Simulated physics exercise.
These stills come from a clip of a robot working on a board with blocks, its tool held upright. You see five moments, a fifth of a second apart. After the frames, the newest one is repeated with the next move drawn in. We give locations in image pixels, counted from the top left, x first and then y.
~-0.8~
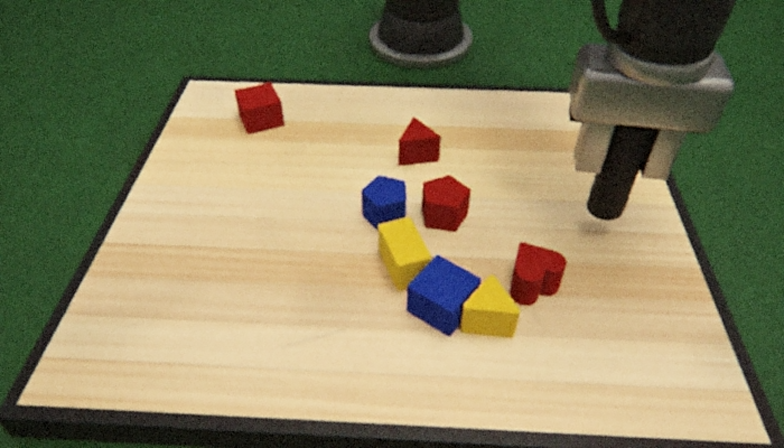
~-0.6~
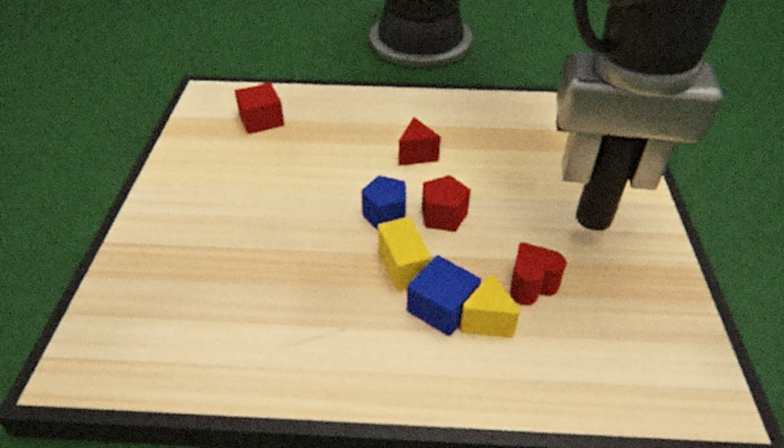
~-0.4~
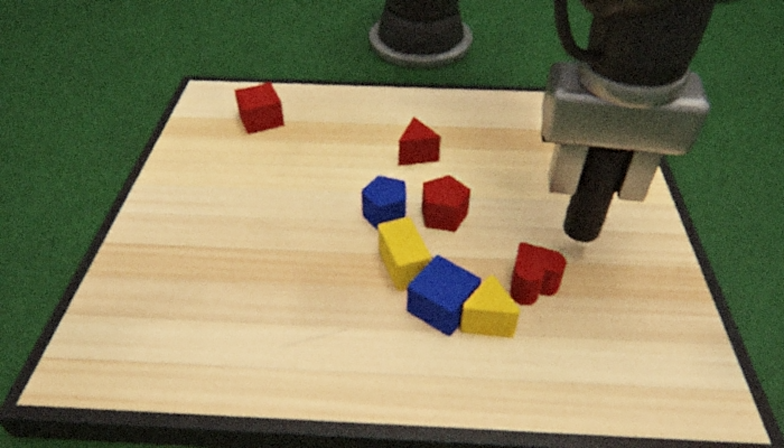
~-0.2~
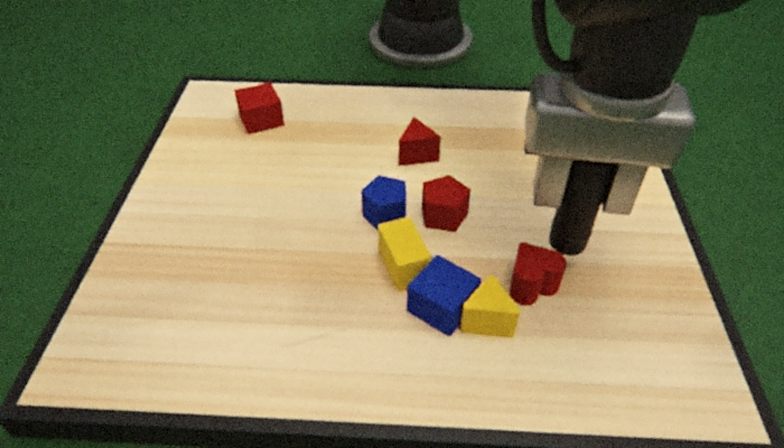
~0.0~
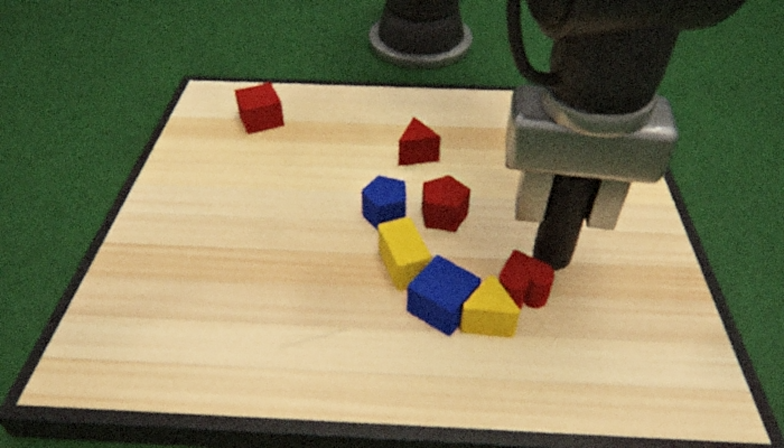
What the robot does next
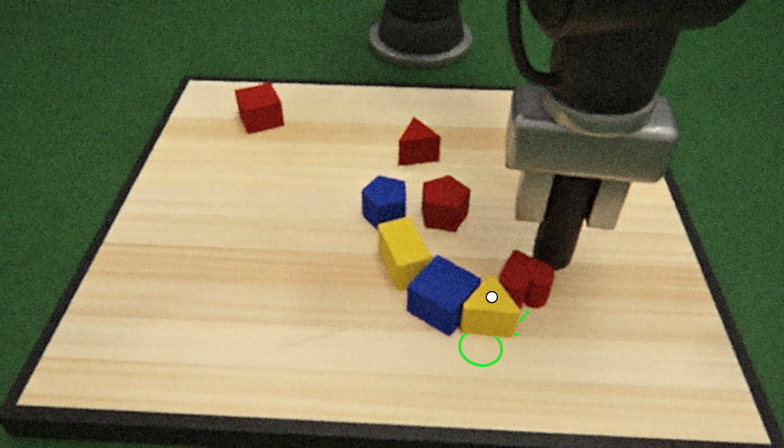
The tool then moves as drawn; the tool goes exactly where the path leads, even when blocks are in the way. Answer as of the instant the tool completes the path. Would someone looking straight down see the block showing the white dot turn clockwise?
Final answer: No.
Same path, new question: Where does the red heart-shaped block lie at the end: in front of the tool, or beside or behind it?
The block sits ahead of the tool.
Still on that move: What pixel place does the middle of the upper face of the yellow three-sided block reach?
The middle of the upper face of the yellow three-sided block will lie at about (401, 351) in the picture.
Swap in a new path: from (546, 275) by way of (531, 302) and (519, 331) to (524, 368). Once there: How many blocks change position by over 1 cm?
I'd say two blocks get moved.
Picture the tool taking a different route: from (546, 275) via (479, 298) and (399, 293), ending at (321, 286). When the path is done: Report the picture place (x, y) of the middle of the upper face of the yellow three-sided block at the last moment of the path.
If I read the scene right, the answer is (453, 344).
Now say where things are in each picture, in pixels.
In the first picture, tool's lower end (604, 210); yellow rectangular block (404, 240); blue four-sided block (445, 282); yellow three-sided block (492, 297); red heart-shaped block (538, 261).
In the second picture, tool (593, 219); blocks still.
In the third picture, tool (581, 231); blocks still.
In the fourth picture, tool (567, 243); blocks still.
In the fifth picture, tool (551, 257); yellow rectangular block (404, 240); blue four-sided block (445, 282); yellow three-sided block (492, 297); red heart-shaped block (525, 270).
Drawn move, from (546, 275) via (534, 303) and (512, 328), ending at (481, 347); the dot is on the yellow three-sided block.
What follows on the original path. One third of the way, tool (539, 285); yellow three-sided block (470, 316); red heart-shaped block (508, 294), turned 20° clockwise.
Two thirds of the way, tool (517, 310); blue four-sided block (441, 282); yellow three-sided block (439, 338); red heart-shaped block (482, 319), turned 25° clockwise.
At the end, tool (484, 330); yellow rectangular block still; blue four-sided block (441, 281); yellow three-sided block (401, 351), turned 30° anticlockwise; red heart-shaped block (443, 333), turned 50° clockwise.
